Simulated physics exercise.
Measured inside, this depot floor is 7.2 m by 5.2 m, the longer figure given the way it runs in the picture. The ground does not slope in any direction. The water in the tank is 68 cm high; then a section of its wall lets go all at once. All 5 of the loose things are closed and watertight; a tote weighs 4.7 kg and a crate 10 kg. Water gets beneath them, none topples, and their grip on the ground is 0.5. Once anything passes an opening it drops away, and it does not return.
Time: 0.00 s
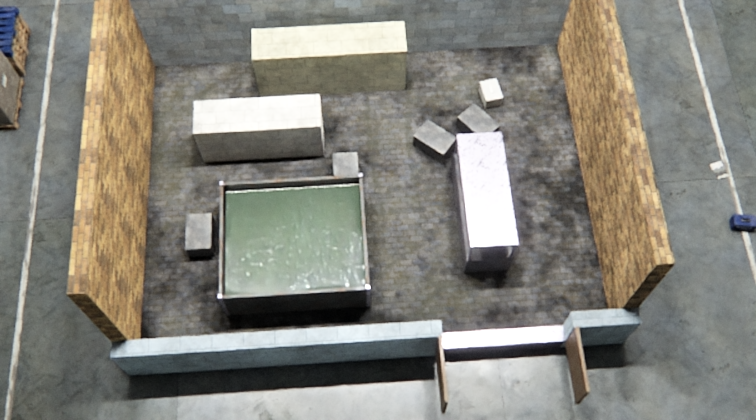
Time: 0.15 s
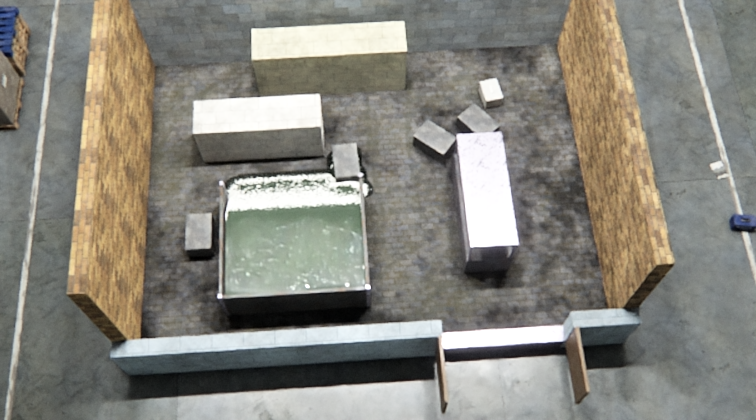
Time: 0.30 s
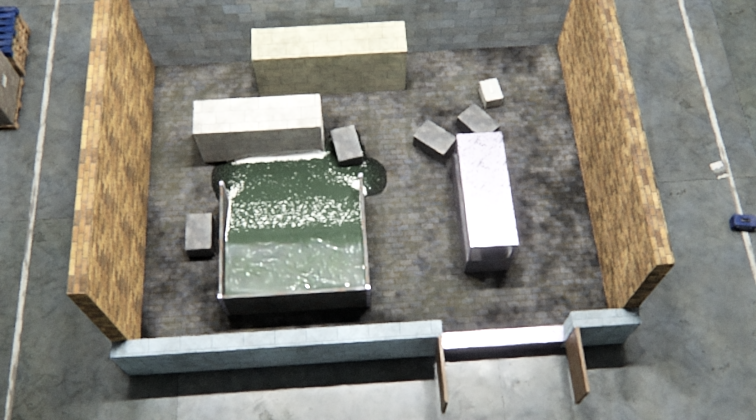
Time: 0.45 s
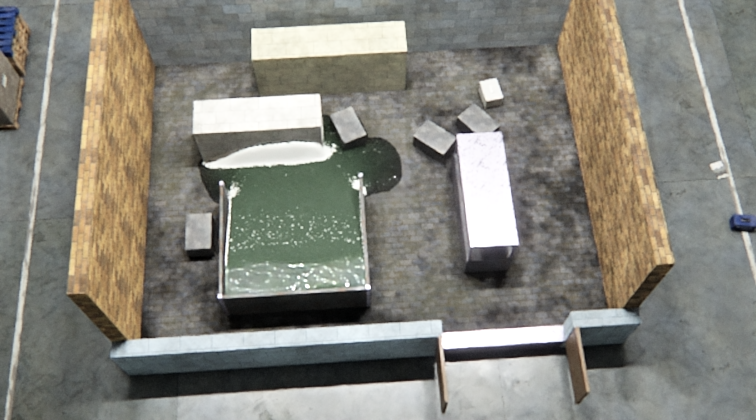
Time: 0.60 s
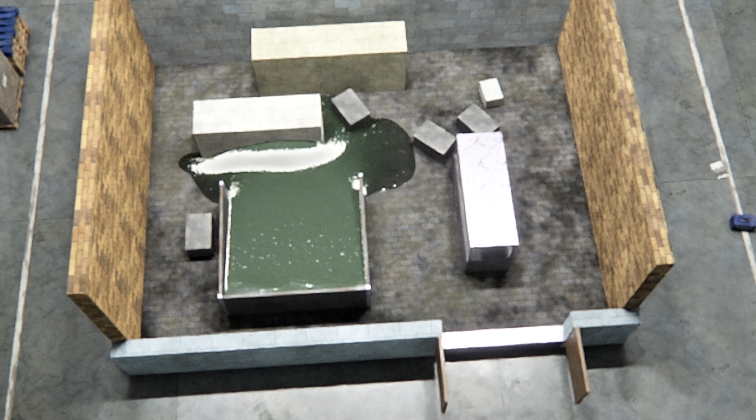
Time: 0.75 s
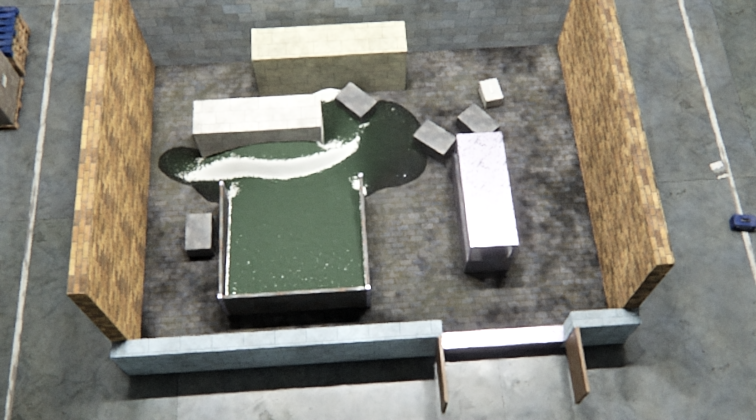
In the video, green water surges out over the back of a square tank in a walled enclosure, spreading across the dark floor to both sides and pushing a small grey block backward past the end of a pale block.
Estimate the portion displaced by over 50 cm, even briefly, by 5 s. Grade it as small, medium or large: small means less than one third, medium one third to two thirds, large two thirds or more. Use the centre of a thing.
I would call it large.
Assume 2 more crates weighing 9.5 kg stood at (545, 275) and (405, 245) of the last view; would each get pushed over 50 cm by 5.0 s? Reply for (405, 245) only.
Well, it's lower.
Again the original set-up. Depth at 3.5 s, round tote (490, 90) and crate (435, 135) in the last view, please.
21 and 5 cm.
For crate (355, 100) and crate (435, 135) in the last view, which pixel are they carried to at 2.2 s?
Near (480, 54) and (485, 135).
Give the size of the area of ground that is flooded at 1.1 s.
Some 10.5 m2 of it.
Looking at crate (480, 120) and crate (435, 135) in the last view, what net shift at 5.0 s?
In turn: 300 cm, 150 cm.
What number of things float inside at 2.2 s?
At that moment it comes to 2.
After 1.1 s 1 of 5 are over 50 cm from their spots; 1 afloat.
After 2.2 s 3 of 5 are over 50 cm from their spots; 2 afloat.
After 3.5 s 4 of 5 are over 50 cm from their spots; 3 afloat.
After 5.0 s 4 of 5 are over 50 cm from their spots, and 4 have been at some point; 2 afloat.
